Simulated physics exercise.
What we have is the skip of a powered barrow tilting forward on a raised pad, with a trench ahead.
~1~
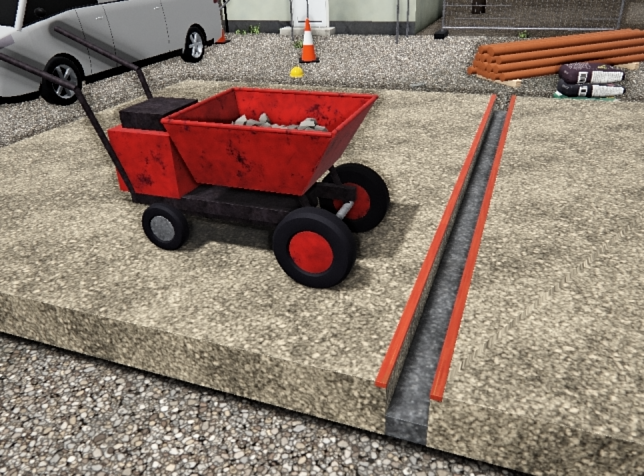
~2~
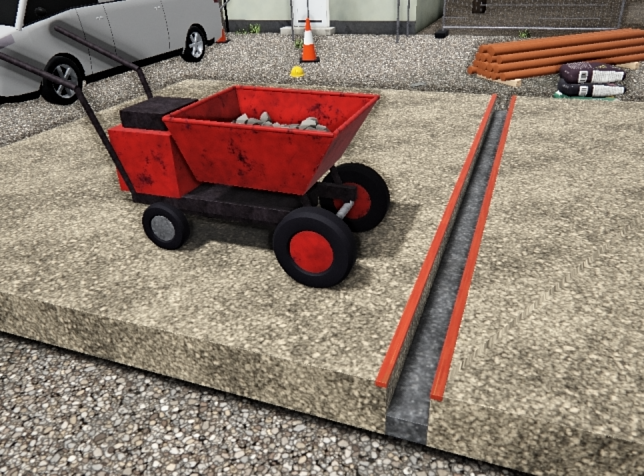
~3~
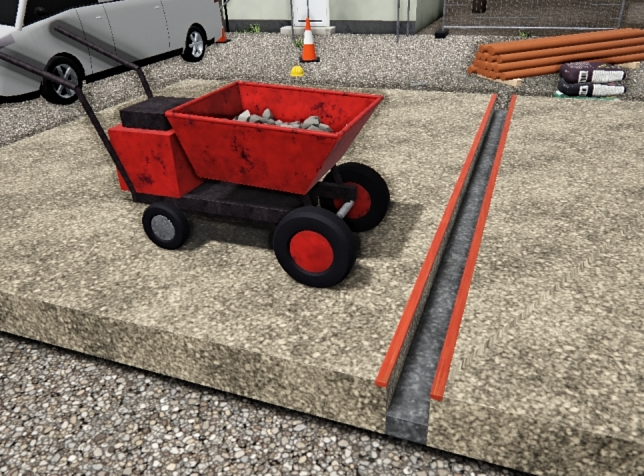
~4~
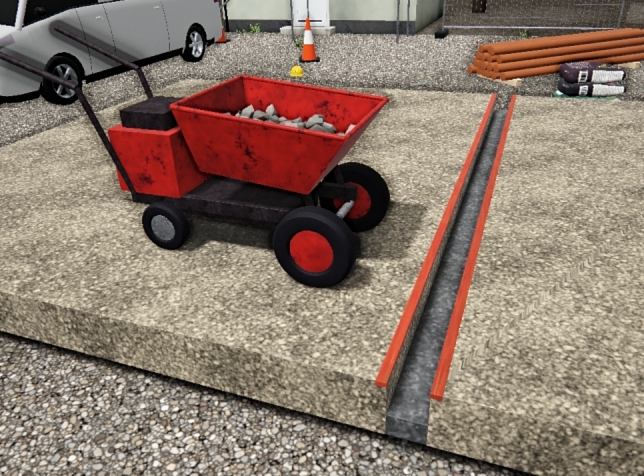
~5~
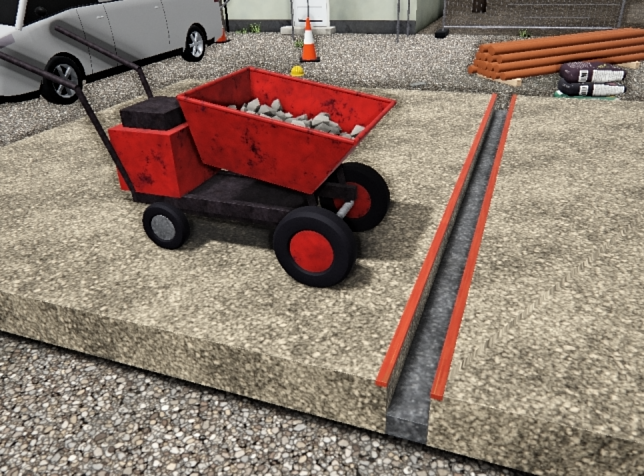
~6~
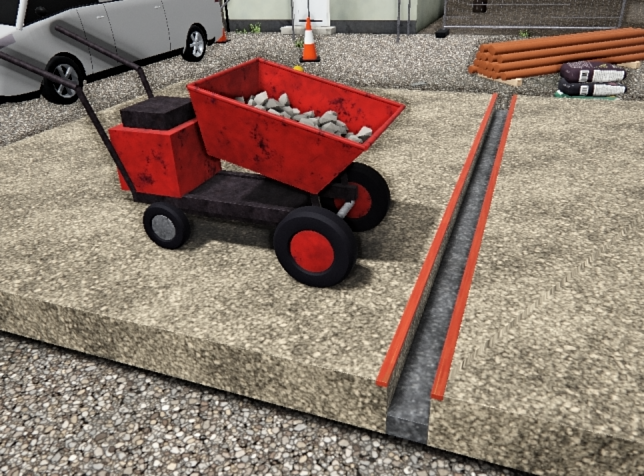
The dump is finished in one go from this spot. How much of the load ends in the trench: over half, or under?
In the trench: Under half.
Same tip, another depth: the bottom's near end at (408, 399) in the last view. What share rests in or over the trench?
Some 30 per cent.
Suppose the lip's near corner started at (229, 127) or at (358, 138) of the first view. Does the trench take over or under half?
One: Below a half. Two: Less than half.
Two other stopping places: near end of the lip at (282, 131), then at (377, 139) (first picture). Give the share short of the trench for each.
The first gives 20 %, the second 0 %.
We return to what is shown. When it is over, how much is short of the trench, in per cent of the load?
Close to 0 per cent.
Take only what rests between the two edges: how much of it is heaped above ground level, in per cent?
Roughly 0 in a hundred.
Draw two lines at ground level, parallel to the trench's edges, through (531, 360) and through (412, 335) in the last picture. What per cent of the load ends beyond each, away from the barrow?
About 20 and 100 per cent.
Soon after the last picture, skip tipped steeply; all in the skip.
A little later, skip tipped right over; nearly all in the skip; a stray few in or heaped over the trench; a small part beyond it.
Later still, skip tipped right over; about a quarter in the skip; a small part in or heaped over the trench; about two thirds beyond it.
By the end, skip tipped right over; a stray few in the skip; about a third in or heaped over the trench; about two thirds beyond it.
